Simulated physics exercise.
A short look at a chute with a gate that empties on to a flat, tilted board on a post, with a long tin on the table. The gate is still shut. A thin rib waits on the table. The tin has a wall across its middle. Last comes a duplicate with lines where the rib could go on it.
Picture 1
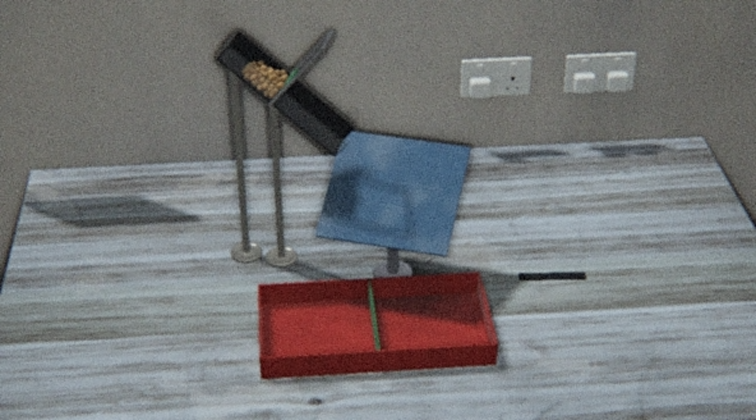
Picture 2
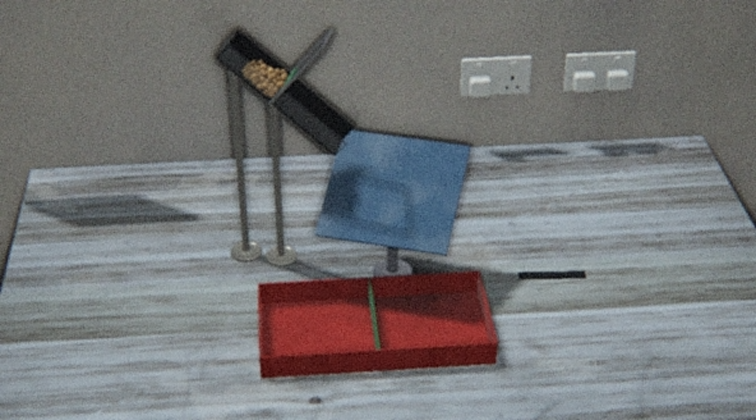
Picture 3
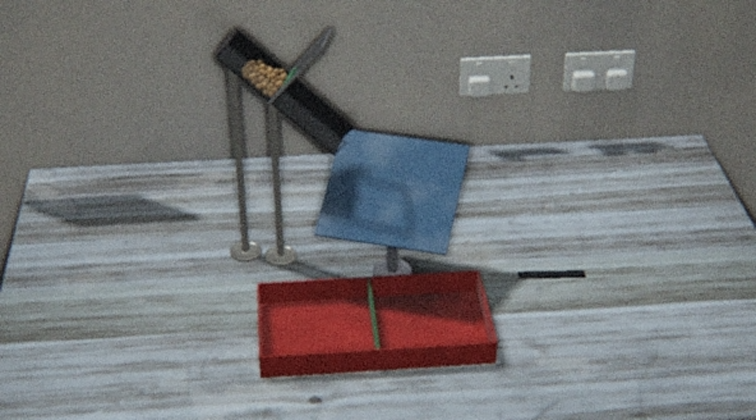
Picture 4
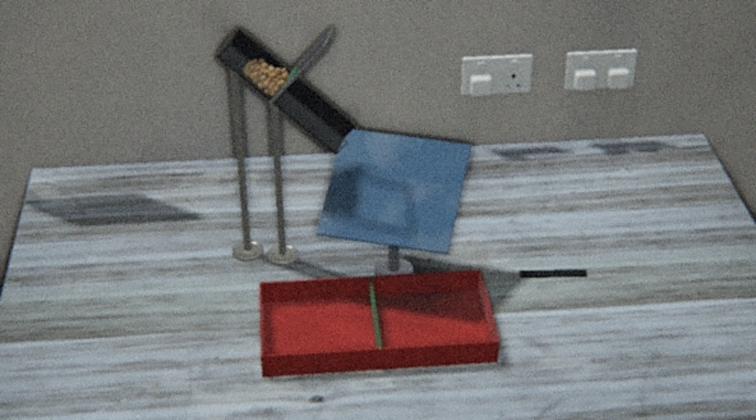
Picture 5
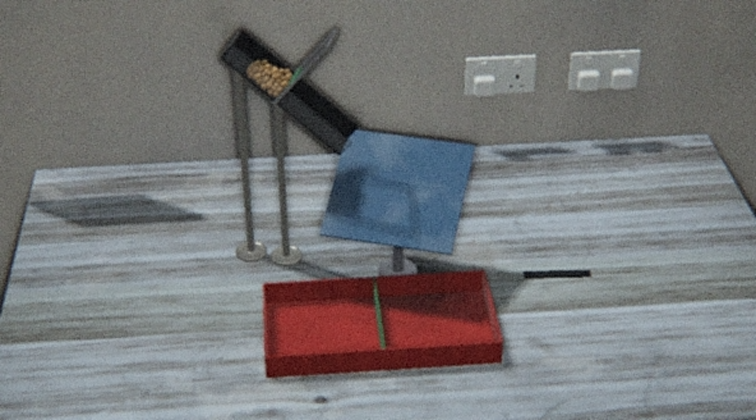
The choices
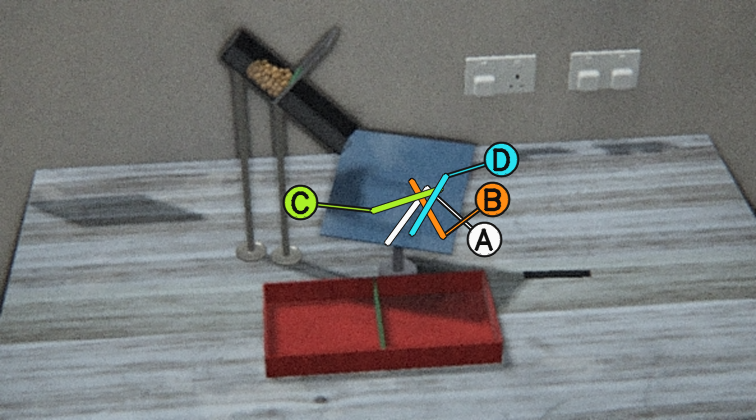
Nothing moves as round beads sit behind the gate in a sloping black chute.
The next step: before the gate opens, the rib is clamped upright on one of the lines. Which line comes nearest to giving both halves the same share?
The best line is D.
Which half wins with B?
More lands on the right.
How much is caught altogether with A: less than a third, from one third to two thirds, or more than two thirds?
It is more than two thirds.
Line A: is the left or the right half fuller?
More lands on the left.
On the marked copy, line A from (427, 188) to (387, 242); line B from (411, 181) to (443, 236); line C from (440, 189) to (373, 210); line D from (445, 176) to (412, 233).
With A, of what is caught, the larger part in the left half, about a tenth in the right.
With B, of what is caught, about a tenth in the left half, almost all in the right.
With C, of what is caught, the larger part in the left half, roughly a quarter in the right.
With D, of what is caught, roughly a third in the left half, roughly two thirds in the right.
